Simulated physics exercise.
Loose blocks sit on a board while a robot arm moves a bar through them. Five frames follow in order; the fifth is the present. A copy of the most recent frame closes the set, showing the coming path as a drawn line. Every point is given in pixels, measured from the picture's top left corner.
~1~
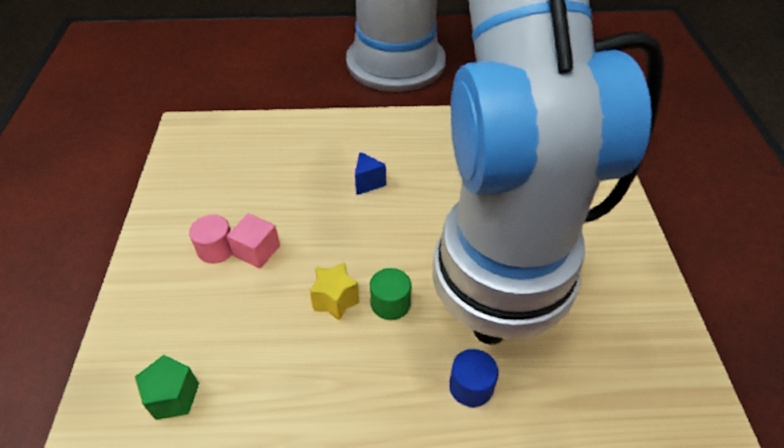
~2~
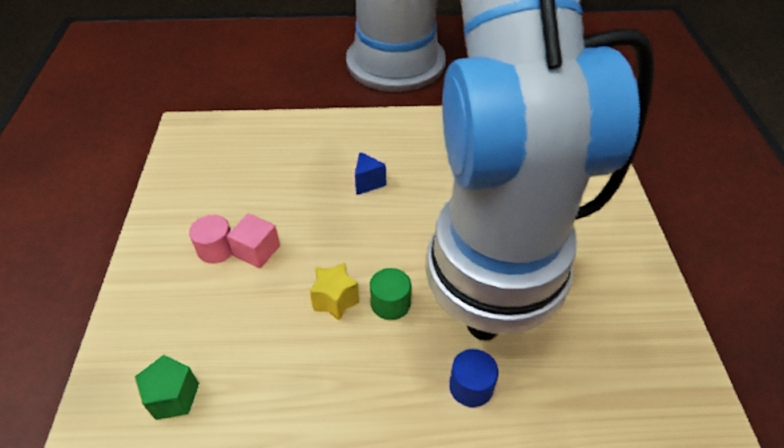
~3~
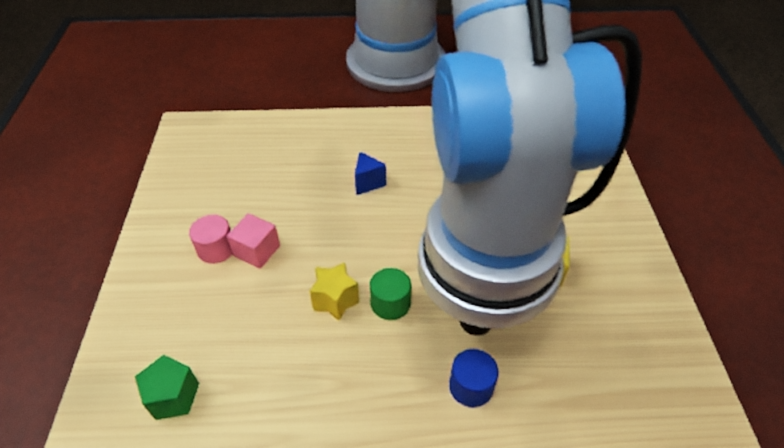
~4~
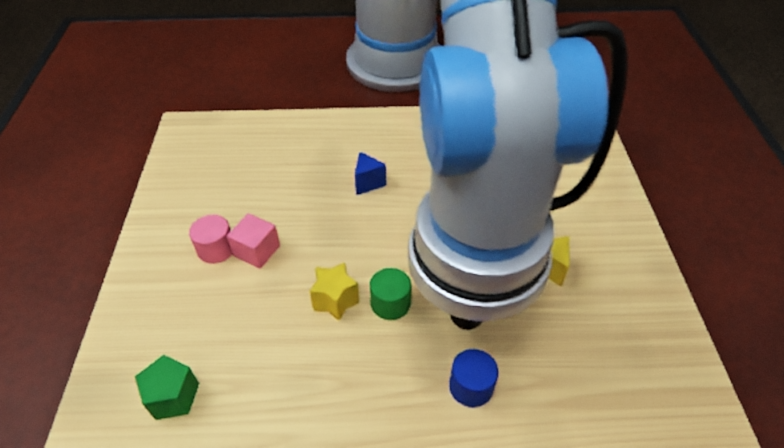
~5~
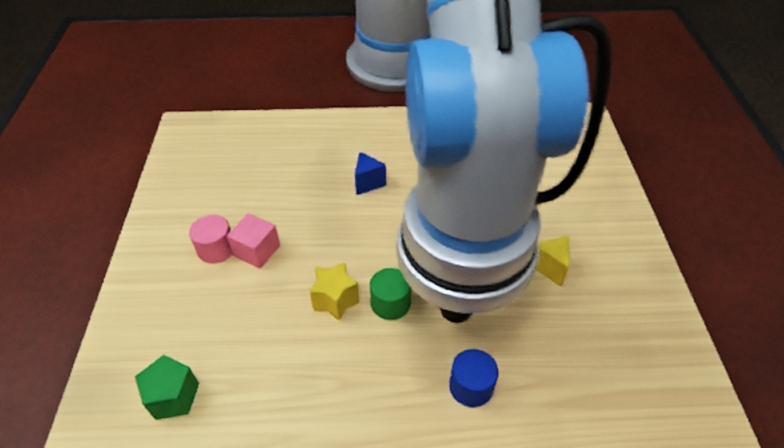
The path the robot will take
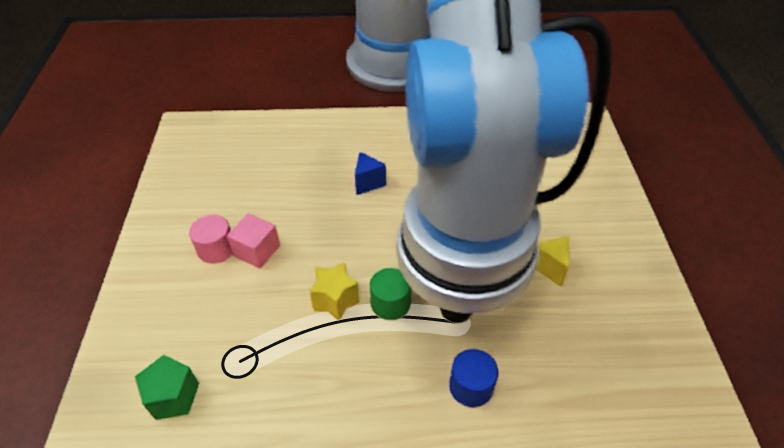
The clip opens on a robot arm over a pale wooden board scattered with colored blocks, its tip just above a blue cylinder near the front. The arm drifts slowly left and slightly back, uncovering a yellow triangular block on the right, while all the blocks stay still.
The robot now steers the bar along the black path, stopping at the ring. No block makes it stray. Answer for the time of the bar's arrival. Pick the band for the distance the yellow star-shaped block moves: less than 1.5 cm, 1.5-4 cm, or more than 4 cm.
The block winds up 1.5 to 4 cm from where it is now.
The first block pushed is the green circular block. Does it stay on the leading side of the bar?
At that point it is off to one side or behind.
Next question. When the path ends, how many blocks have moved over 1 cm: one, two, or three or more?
Two get moved.
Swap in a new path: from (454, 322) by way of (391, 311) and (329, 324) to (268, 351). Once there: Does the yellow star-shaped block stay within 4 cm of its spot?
Yes, that is how it ends up.
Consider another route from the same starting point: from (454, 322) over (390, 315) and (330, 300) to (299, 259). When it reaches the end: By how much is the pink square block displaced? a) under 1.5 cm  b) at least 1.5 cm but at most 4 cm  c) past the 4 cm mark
The correct letter is b.
Drawn move, from (454, 322) through (382, 317) and (311, 330) to (240, 362).
What follows on the original path. One third of the way, bar at (381, 304); yellow star-shaped block at (319, 274), turned 35° anticlockwise; green circular block at (361, 271).
Two thirds of the way, bar at (306, 318); yellow star-shaped block at (314, 270), turned 45° anticlockwise; green circular block at (352, 269).
At the end, bar at (235, 350); green pentagonal block still; yellow star-shaped block at (314, 270), turned 45° anticlockwise; green circular block at (352, 269).
